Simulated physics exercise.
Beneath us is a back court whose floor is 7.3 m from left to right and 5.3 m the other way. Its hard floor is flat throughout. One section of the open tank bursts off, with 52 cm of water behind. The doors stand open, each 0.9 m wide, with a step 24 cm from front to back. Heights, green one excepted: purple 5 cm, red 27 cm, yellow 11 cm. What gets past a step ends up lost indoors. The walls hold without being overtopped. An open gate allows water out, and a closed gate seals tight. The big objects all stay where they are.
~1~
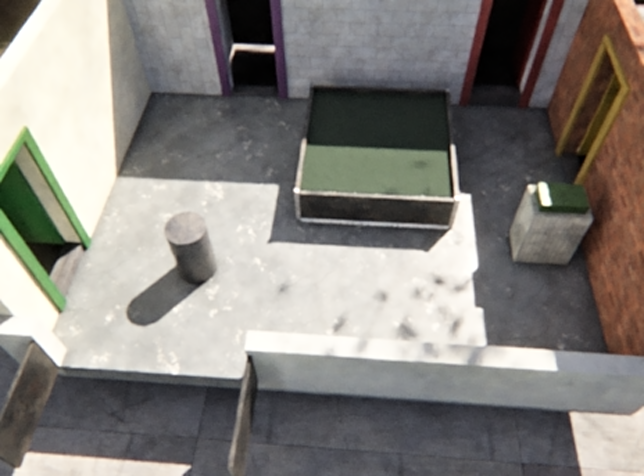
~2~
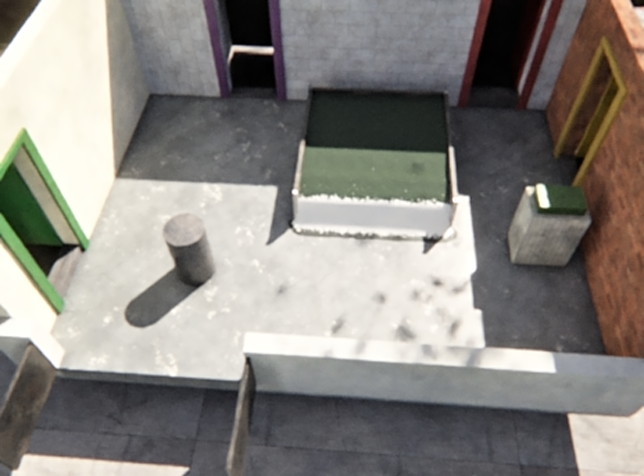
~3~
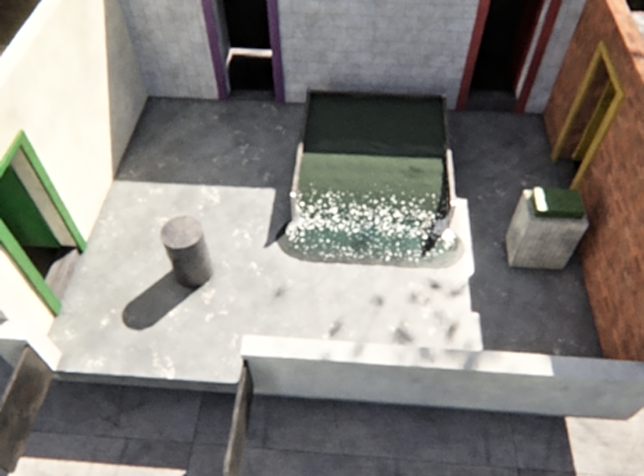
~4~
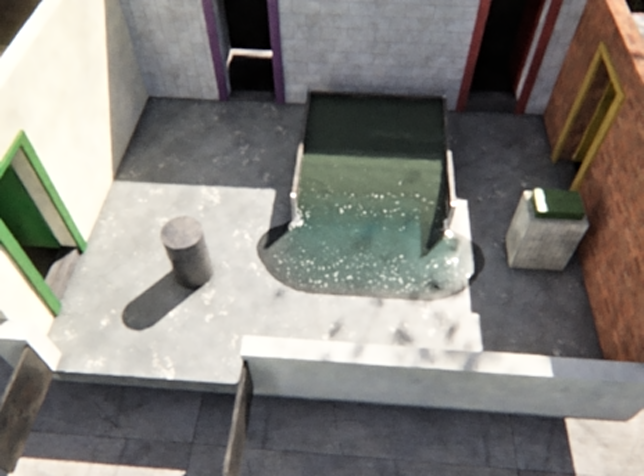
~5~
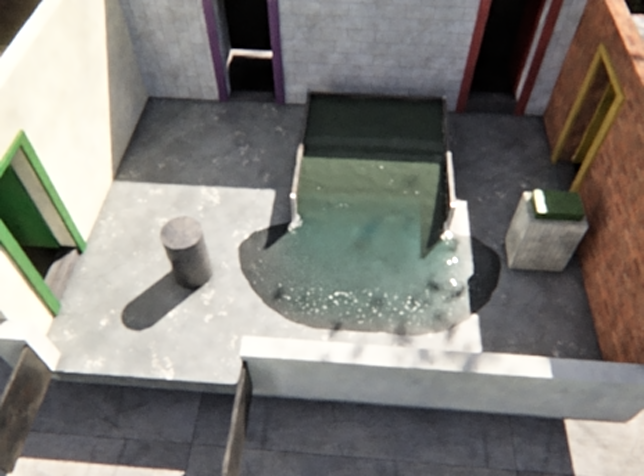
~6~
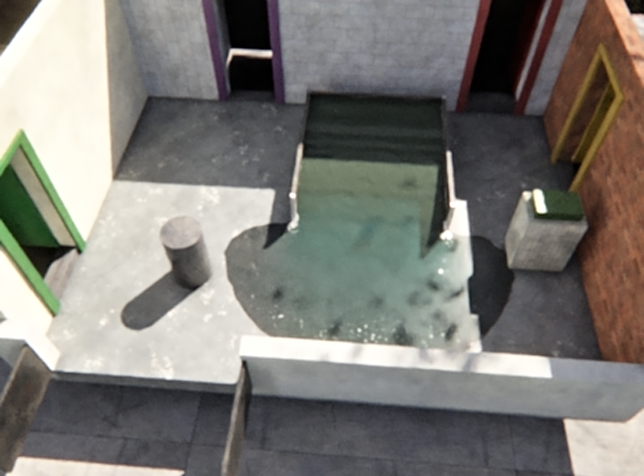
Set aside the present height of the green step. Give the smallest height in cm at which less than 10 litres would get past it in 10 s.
Close to 11 cm is just enough.
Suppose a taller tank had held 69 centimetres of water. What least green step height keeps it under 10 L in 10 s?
A step of about 16 cm does it.
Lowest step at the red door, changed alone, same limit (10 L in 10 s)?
Red door - some 9.0 centimetres.
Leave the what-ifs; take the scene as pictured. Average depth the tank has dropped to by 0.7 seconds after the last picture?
The mean depth is roughly 33 cm.
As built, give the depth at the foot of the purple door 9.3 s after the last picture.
It stands about 7.5 centimetres deep.
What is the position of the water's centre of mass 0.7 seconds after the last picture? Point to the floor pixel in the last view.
The water is centred near (370, 218).
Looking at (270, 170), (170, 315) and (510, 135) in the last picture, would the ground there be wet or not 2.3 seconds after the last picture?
Status: Clear / submerged / clear.
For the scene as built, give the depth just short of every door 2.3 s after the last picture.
Door by door, in centimetres - green 0, purple 0, red 0, yellow 0.
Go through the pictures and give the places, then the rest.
The first frame shows still water, 52 cm deep, in the open tank at (378, 141); the green door at (47, 231) is dry.
In the second frame, the gap is at (373, 214), the front 0.2 m out at (299, 229); the back of the open tank holds 52 cm.
In the third frame, the gap is at (371, 219), the front 0.6 m out at (298, 254); the back of the open tank holds 52 cm.
In the fourth frame, water pours out at (371, 220) and has run 1.2 m, to (302, 286); about 8 cm deep outside, 52 cm at the back.
In the fifth frame, the front is at (311, 321), 1.7 m from the gap at (371, 221); 4.8 m2 of floor is wet, 52 cm left at the back.
In the sixth frame, the gap is at (370, 221), the front 2.2 m out at a hidden place; the back of the open tank holds 51 cm; 2.5 m in a straight line remain to the green door at (42, 234).
Then, 0.7 s after the last picture water covers 30 % of the floor, deepest (35 cm) near (357, 361); it has not reached the green door.
Then, 2.3 s after the last picture water covers 40 % of the floor, deepest (36 cm) near (604, 393); it has not reached the green door.
Then, 9.3 s after the last picture water covers 95 % of the floor, deepest (12 cm) near (145, 104); 6 cm at the green door, 0 litres in over its 17 cm step.
At the green door as built, the water peaked near 16 cm, 3.5 s after the last picture.
Run again over the same 10 s with other heights there, 19 litres in over 9.5 cm, 4 litres over 13 cm. The limit of 10 litres is kept from about 11 cm up.
